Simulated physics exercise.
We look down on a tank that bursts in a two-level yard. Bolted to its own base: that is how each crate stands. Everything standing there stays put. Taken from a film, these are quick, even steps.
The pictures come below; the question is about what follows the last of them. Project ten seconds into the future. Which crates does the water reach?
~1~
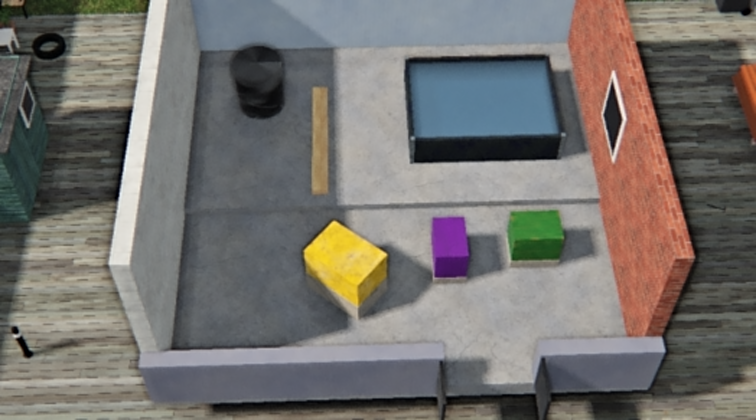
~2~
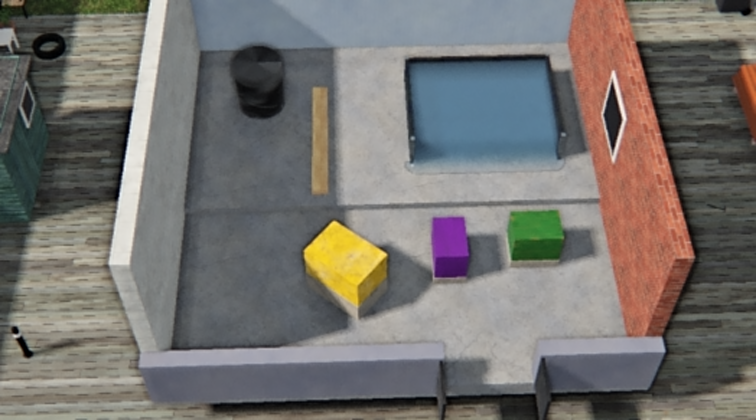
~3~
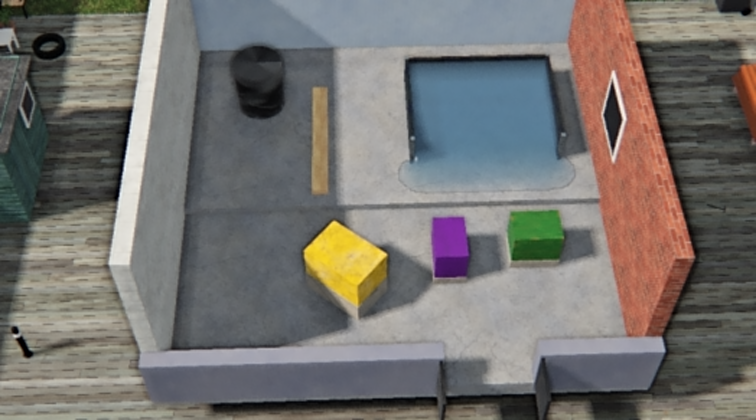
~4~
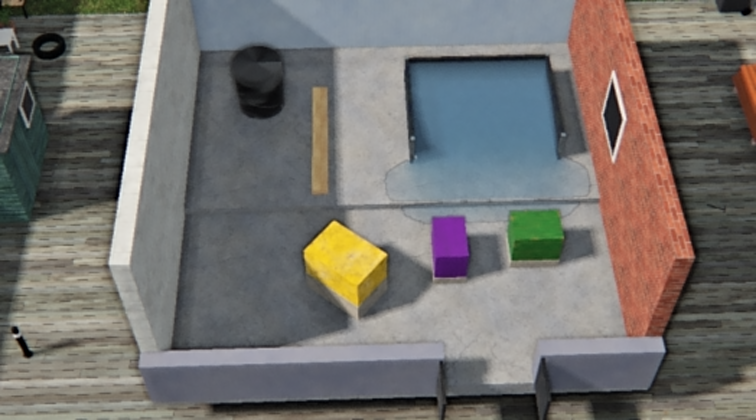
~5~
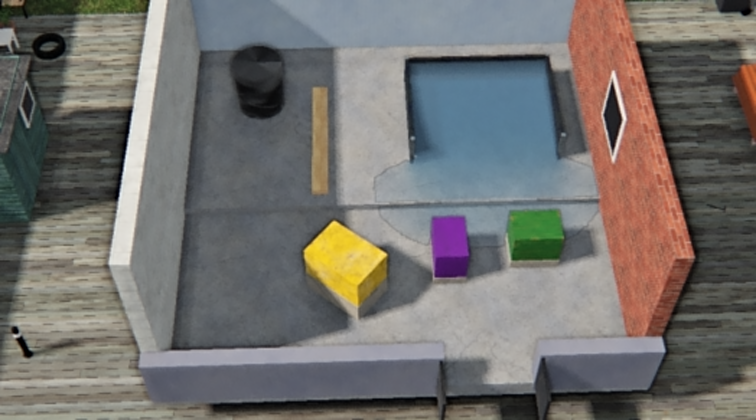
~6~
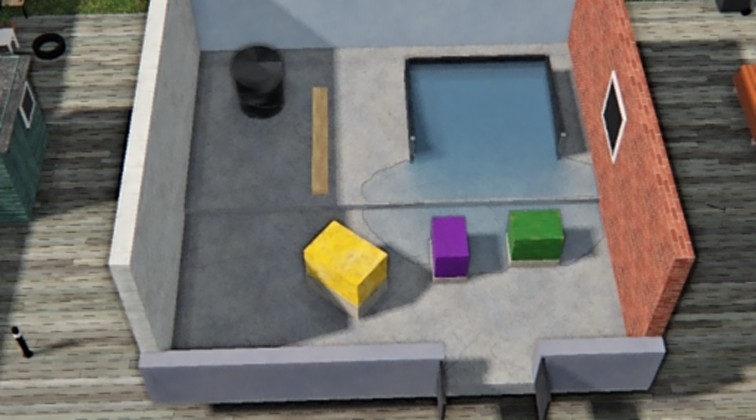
The yellow crate is not reached; the green crate is reached; the purple crate is reached.
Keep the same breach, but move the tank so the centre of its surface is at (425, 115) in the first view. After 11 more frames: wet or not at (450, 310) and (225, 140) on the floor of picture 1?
Submerged, then untouched.
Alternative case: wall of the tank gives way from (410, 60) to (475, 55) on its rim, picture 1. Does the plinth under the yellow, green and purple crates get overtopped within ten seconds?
Result - yellow crate is not reached; green crate is not reached; purple crate is not reached.
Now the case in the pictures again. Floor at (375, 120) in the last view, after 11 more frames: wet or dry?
Answer: No water.
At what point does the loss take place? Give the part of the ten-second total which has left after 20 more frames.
It should be close to 35 percent by then.
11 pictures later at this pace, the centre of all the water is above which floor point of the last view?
Close to (489, 199), I reckon.
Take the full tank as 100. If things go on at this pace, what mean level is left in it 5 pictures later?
Near 52 in a hundred.
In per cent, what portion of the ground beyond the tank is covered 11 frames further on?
Some 35 per cent.
A moment on, water covers 25 % of the floor; the yellow crate water round its plinth, the green crate water round its plinth, the purple crate water round its plinth.
Next, water covers 35 % of the floor; the yellow crate water round its plinth, the green crate water round its plinth, the purple crate water round its plinth.
Then, water covers 45 % of the floor; the yellow crate water round its plinth, the green crate water round its plinth, the purple crate water round its plinth.
Later, water covers 55 % of the floor; the yellow crate water round its plinth, the green crate water round its plinth, the purple crate water round its plinth.
In the end, water covers 55 % of the floor; the yellow crate stayed above the water, the green crate was topped, the purple crate was topped.
